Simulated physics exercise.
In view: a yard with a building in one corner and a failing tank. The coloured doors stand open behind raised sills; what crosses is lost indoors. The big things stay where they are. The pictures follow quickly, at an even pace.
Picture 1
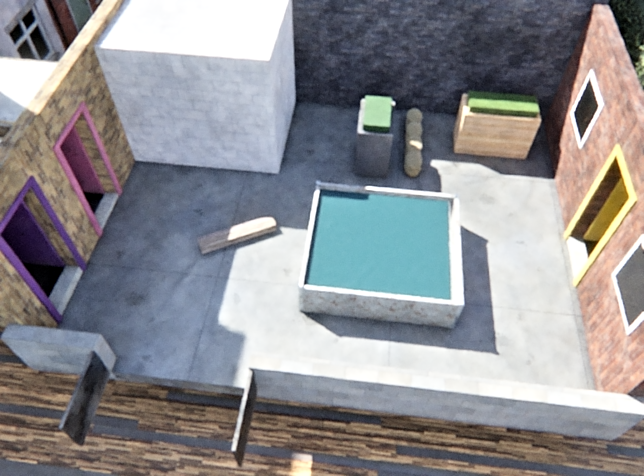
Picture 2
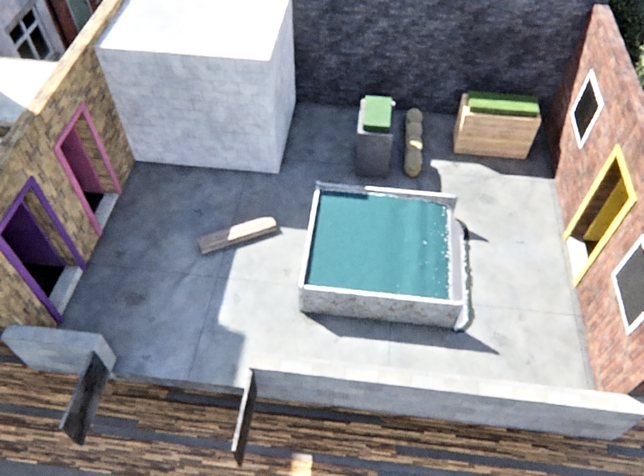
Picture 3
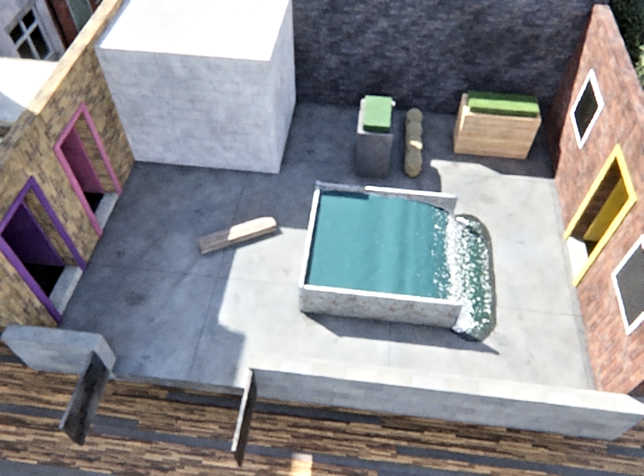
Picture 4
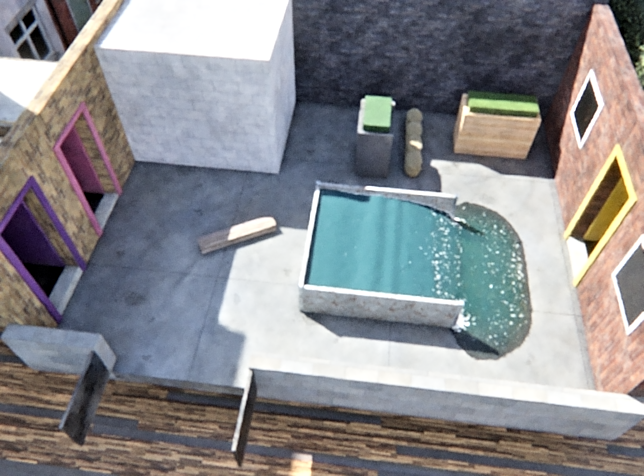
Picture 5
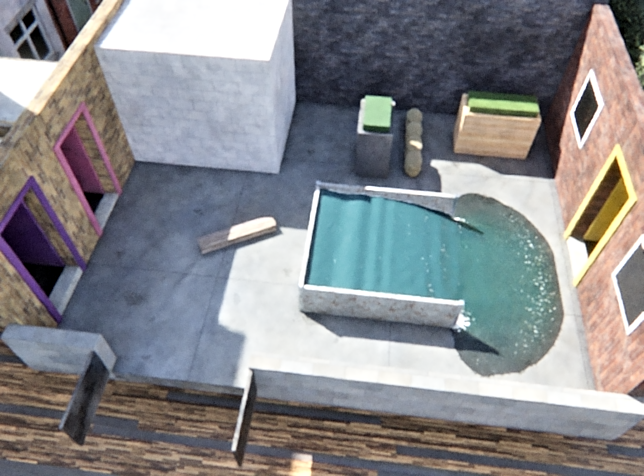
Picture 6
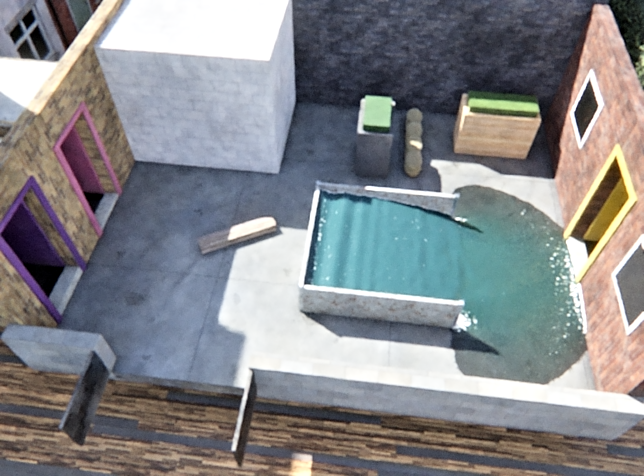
In a walled yard with a pale block building in one corner and purple, pink and yellow doorways, a rectangular tank of teal water sits still. Its right side gives way and water pours out onto the concrete, spreading rightward in a widening, rounded sheet until it reaches the brick wall by the yellow doorway.
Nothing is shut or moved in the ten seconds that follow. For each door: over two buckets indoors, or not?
The purple door stays under that; the yellow door takes more than that; the pink door stays under that.
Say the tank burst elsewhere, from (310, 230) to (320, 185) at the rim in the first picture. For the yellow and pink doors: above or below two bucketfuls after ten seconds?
One by one: The yellow one lets less in, the pink one floods.
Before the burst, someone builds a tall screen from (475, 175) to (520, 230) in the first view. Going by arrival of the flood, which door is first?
I say the yellow one.
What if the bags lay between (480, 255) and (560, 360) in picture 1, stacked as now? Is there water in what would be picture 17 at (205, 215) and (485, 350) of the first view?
One after the other: Dry, under water.
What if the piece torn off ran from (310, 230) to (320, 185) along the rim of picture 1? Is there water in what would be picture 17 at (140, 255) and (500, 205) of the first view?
One after the other: Under water, not flooded.
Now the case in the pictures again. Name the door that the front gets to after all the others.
I say the pink one.
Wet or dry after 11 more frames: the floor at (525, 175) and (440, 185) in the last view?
In turn: Under water, free of water.
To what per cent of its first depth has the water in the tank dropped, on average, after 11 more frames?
Near 38 in a hundred.
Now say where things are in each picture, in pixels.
In the first frame, the water tank at (383, 241) is whole and still.
In the second frame, water pours out at (451, 263) and has run to (463, 326).
In the third frame, the front is at (478, 335), out from the gap at (451, 264).
In the fourth frame, water pours out at (451, 265) and has run to (506, 348).
In the fifth frame, water pours out at (450, 265) and has run to (547, 342).
In the sixth frame, water pours out at (450, 265) and has run to (584, 340).
A moment on, water covers 20 % of the floor; the purple door not reached, the yellow door far over two buckets in, the pink door not reached.
Next, water covers 25 % of the floor; the purple door not reached, the yellow door far over two buckets in, the pink door not reached.
Then, water covers 40 % of the floor; the purple door not reached, the yellow door far over two buckets in, the pink door not reached.
Later, water covers 70 % of the floor; the purple door wet at the sill, nothing in, the yellow door far over two buckets in, the pink door not reached.
In the end, water covers 90 % of the floor; the purple door wet at the sill, nothing in, the yellow door far over two buckets in, the pink door wet at the sill, nothing in.
